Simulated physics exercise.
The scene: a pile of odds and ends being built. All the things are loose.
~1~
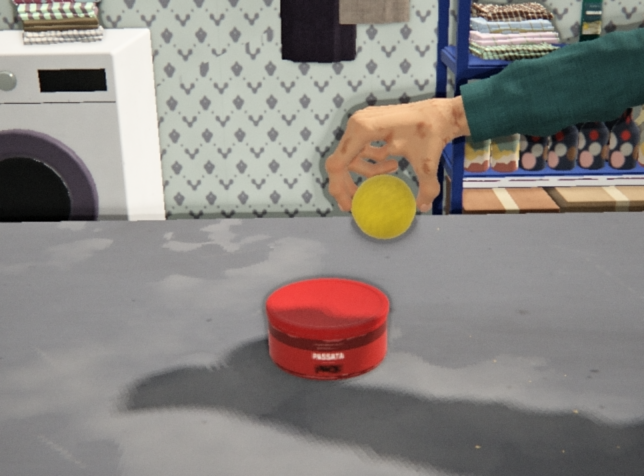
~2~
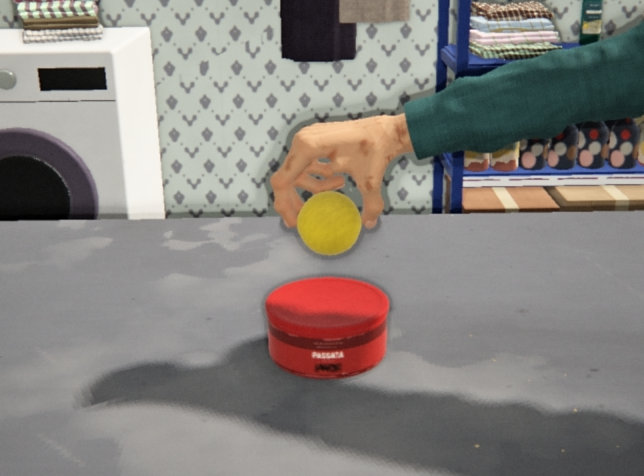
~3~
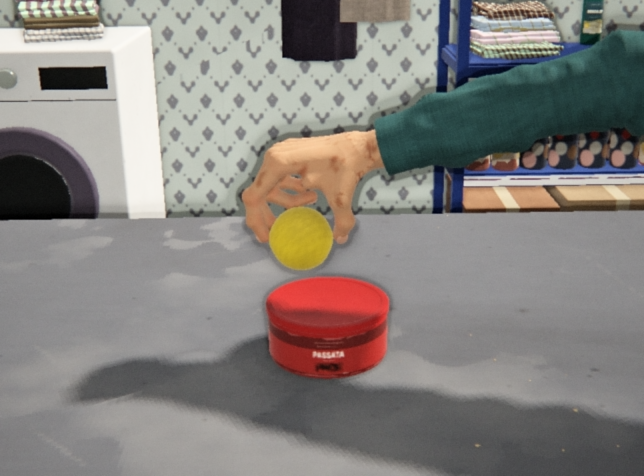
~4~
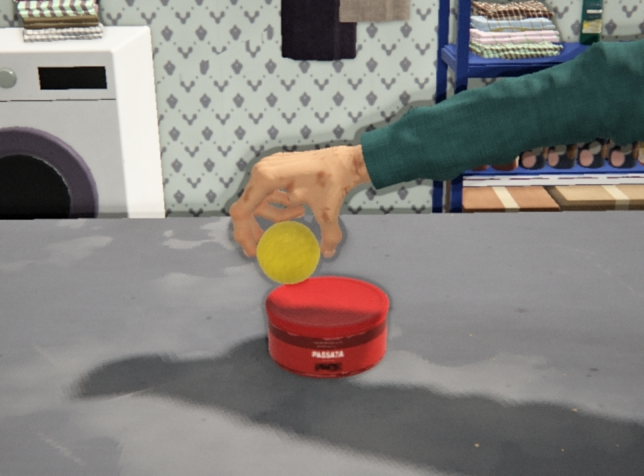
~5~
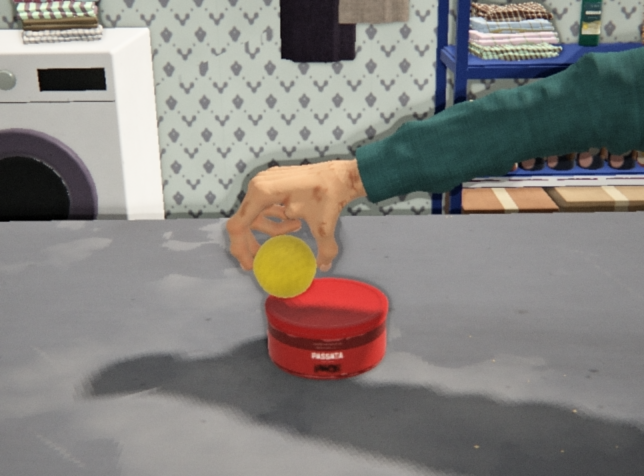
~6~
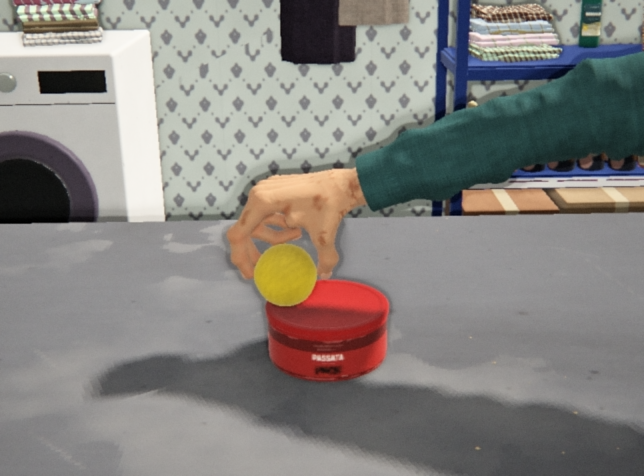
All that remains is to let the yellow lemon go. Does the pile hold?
In the end the pile holds.
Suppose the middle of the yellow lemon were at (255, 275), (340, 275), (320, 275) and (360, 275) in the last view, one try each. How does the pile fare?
First, it gives way; second, it stays up; third, it holds; fourth, it holds.
Then, 0.70 s later than the last frame, all is still.
Then, 1.60 s later than the last frame, yellow lemon resting near (286, 276).
When it is over, both as before. End places, in pixels of the last picture, yellow lemon near (286, 276). The pile keeps its balance.
